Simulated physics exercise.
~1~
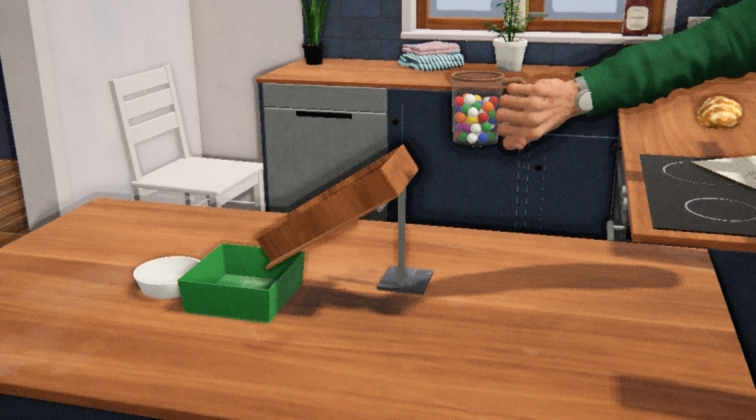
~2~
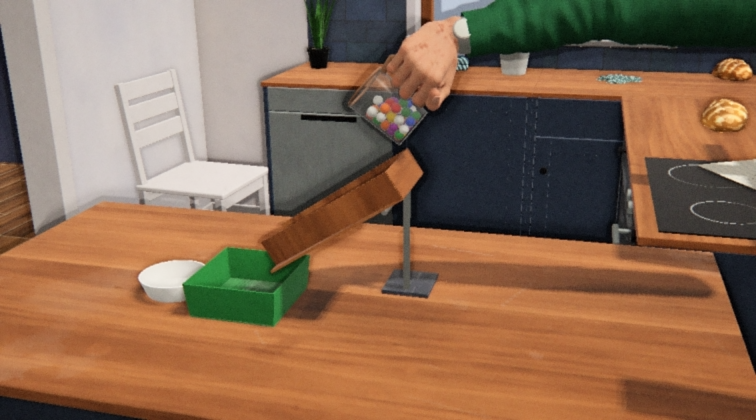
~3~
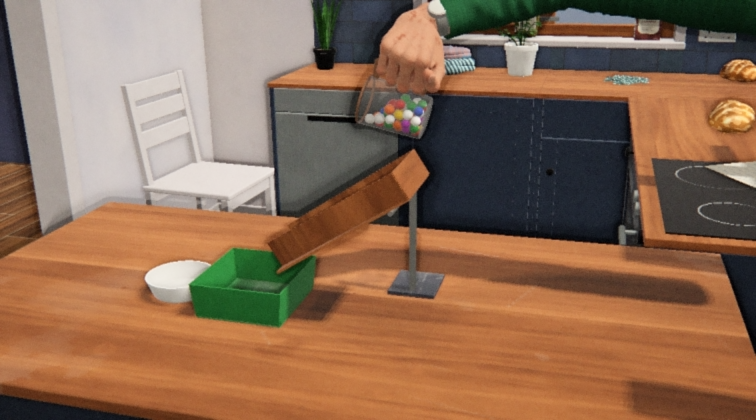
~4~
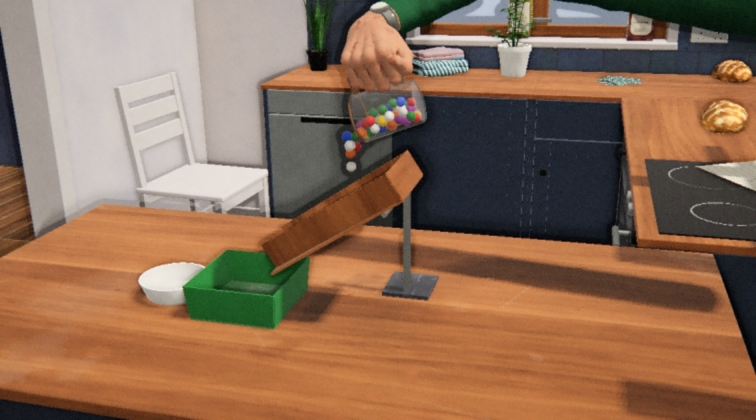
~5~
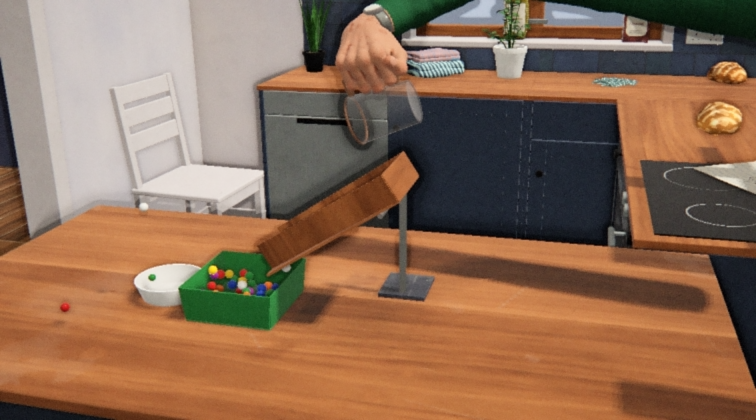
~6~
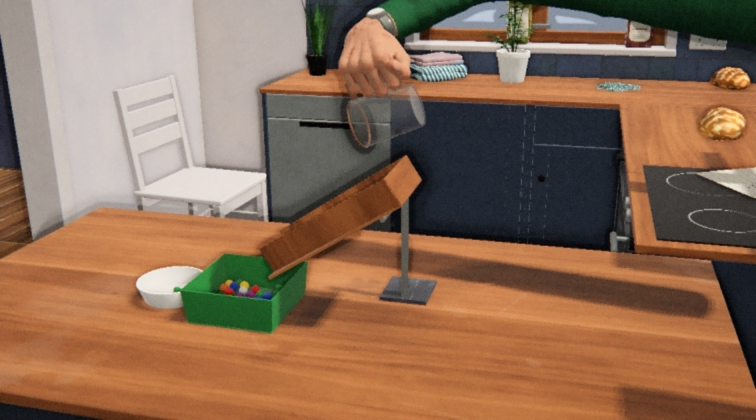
A hand tips colourful marbles from a clear cup down a wooden slope into a green tin.
